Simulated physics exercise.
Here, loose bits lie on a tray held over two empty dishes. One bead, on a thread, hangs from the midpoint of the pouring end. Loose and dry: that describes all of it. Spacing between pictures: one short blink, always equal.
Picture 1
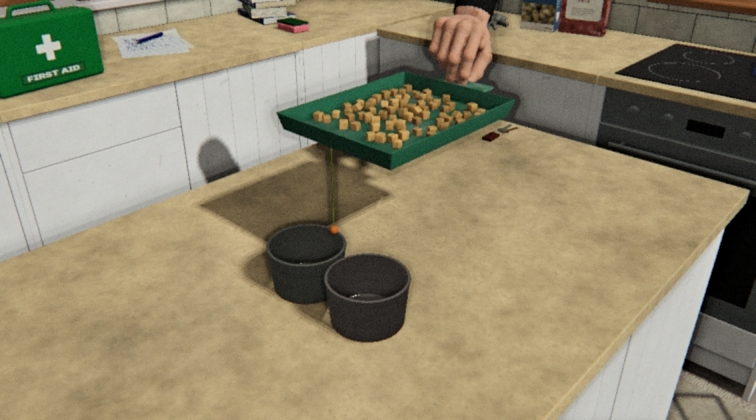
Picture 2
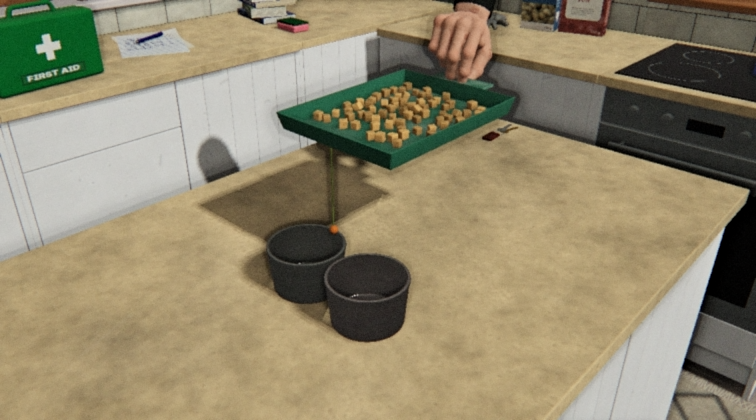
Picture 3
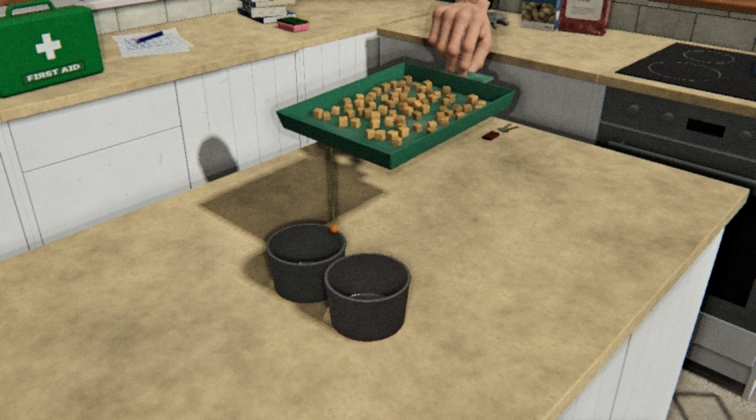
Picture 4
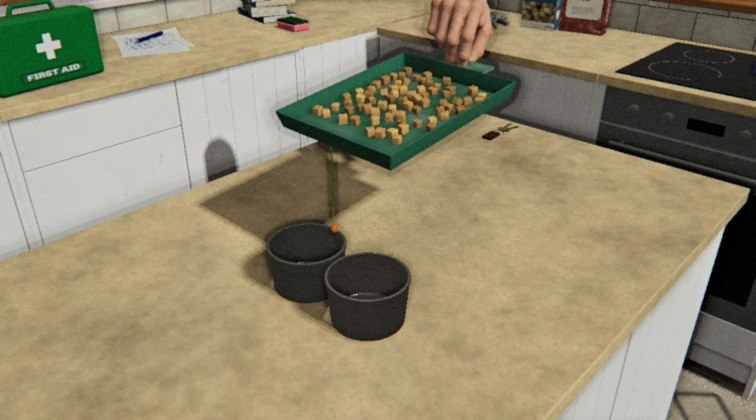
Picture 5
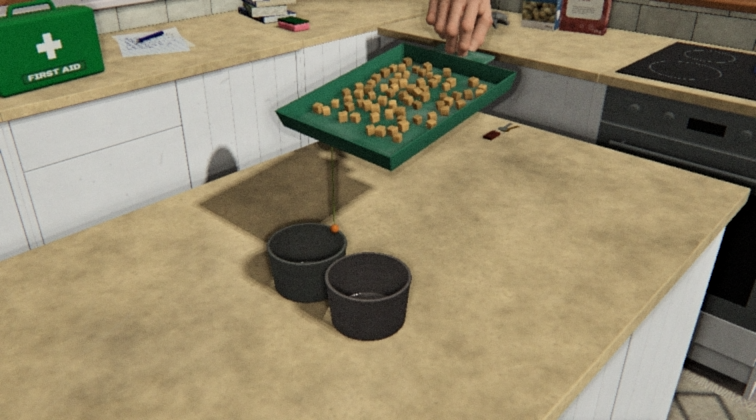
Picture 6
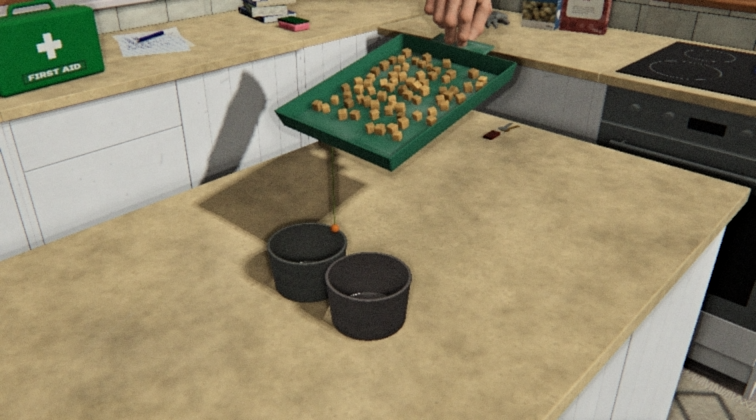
A hand slowly raises the back of a green tray of small cubes above two dishes.
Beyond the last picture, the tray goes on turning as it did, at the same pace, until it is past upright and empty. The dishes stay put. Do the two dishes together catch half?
The dishes will catch most of the load.
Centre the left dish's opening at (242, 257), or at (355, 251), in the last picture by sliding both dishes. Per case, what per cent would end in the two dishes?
That makes 30 per cent, followed by 10 per cent.
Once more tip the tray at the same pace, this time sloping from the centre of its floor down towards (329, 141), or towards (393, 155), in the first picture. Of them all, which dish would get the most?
The first place favours the left of the two, the second the right of the two.
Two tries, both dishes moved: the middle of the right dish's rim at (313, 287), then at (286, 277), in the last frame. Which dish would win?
The right-hand one the first time, the right-hand one the second.
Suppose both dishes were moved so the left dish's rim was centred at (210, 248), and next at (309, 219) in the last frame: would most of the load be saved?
At place one not up to half; at place two not up to half.
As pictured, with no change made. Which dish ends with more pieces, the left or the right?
It's the one placed right that wins here.
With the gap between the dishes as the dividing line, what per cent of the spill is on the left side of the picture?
90 per cent or thereabouts.
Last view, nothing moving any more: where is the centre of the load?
About (348, 308).
Soon after the last picture, tray tipped steeply; nearly all on the tray; a small part in the air.
A little later, tray tipped right over; most on the tray; a small part in the right dish; a stray few outside both; a small part in the air.
Later still, tray tipped past a quarter turn; about half in the right dish; about a quarter in the left dish; about a quarter outside both.
At rest, tray tipped past a quarter turn; about half in the right dish; about a quarter in the left dish; about a quarter outside both.
